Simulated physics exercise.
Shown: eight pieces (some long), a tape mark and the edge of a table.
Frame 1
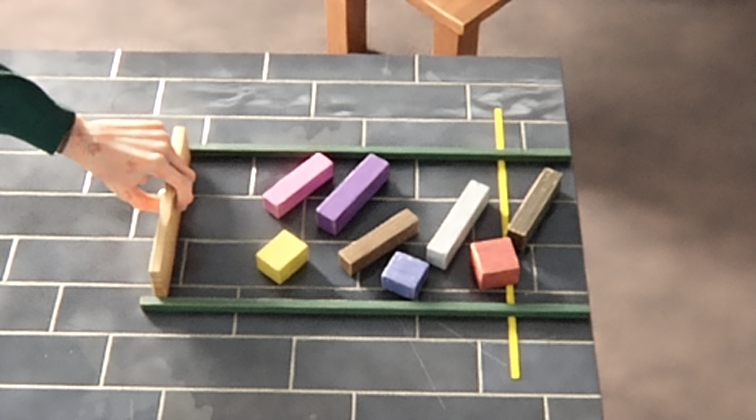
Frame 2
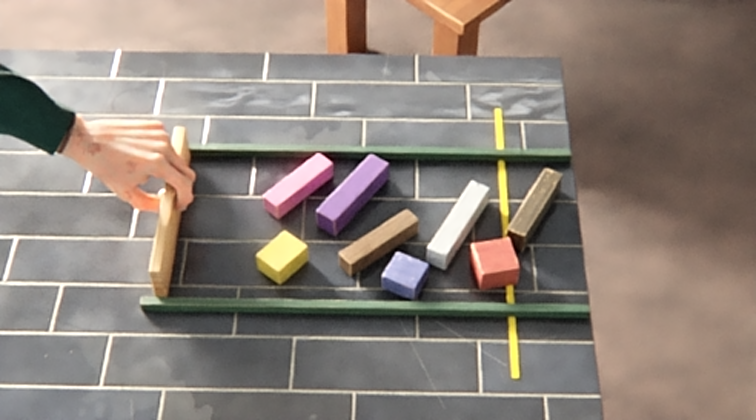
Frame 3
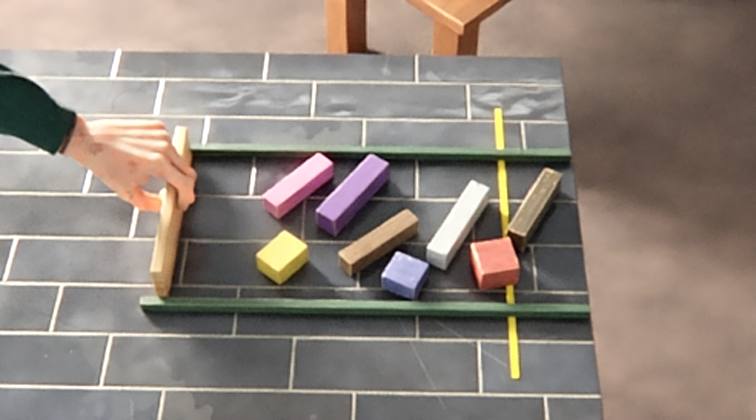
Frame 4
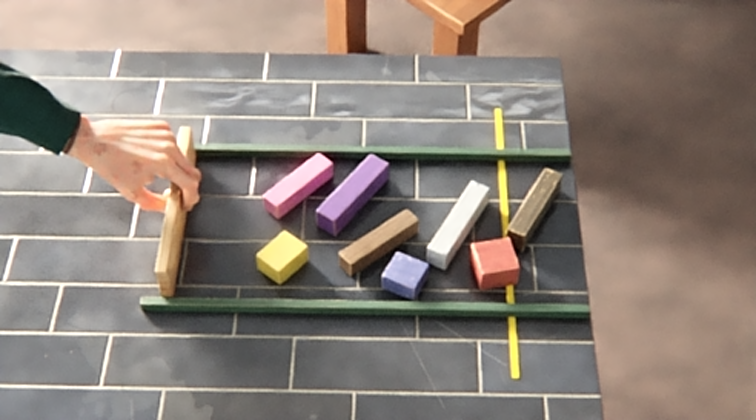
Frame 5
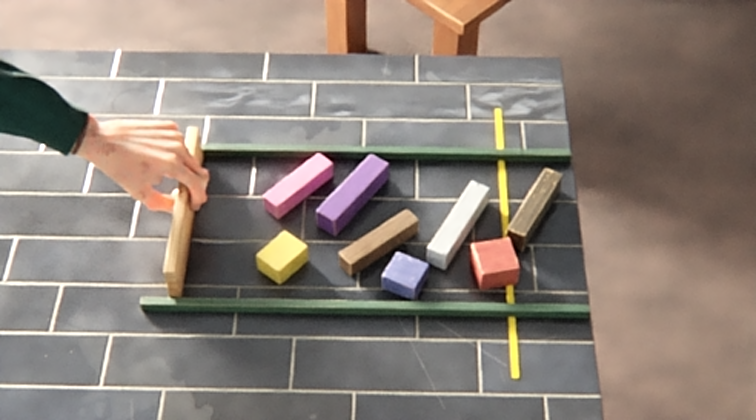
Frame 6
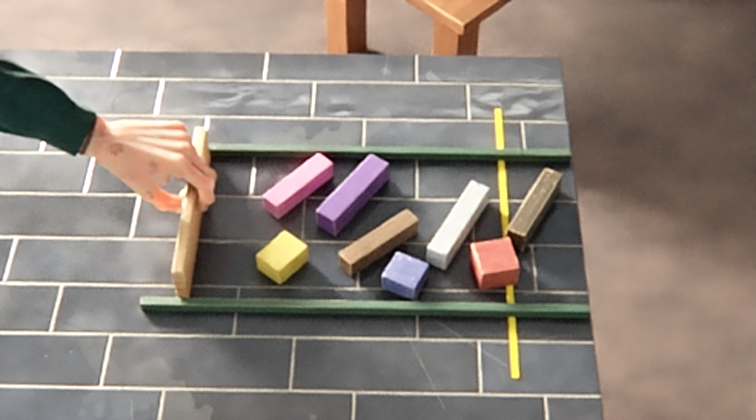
In the video, a hand holds a wooden board upright between two green rails on a dark tiled table and slides it slightly to the right, while the eight colored blocks and bars near a yellow tape line stay still.
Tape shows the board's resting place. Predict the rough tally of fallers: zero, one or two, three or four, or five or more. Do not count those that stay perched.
Tally: One or two.
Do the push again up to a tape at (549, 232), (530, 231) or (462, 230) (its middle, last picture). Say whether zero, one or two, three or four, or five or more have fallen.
The three counts come out as five or more, 3 or 4 and none at all.
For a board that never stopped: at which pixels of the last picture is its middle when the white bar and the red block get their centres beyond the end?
I'd say about (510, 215) for the first one and about (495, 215) for the second.
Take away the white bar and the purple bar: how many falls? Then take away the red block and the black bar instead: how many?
Try one: 0; try two: 0.
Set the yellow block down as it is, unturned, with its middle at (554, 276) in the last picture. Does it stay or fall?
The yellow block plunges.
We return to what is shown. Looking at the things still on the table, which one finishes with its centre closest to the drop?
The one out in front is the white bar.
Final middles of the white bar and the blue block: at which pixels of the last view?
(579, 229) and (528, 289), approximately.
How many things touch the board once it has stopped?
It's 3.
Early on, none off yet; black bar at rest near (534, 209); red block at rest near (495, 264); white bar at rest near (459, 225).
Finally, the number that fall off is one or two; lost, red block and black bar.
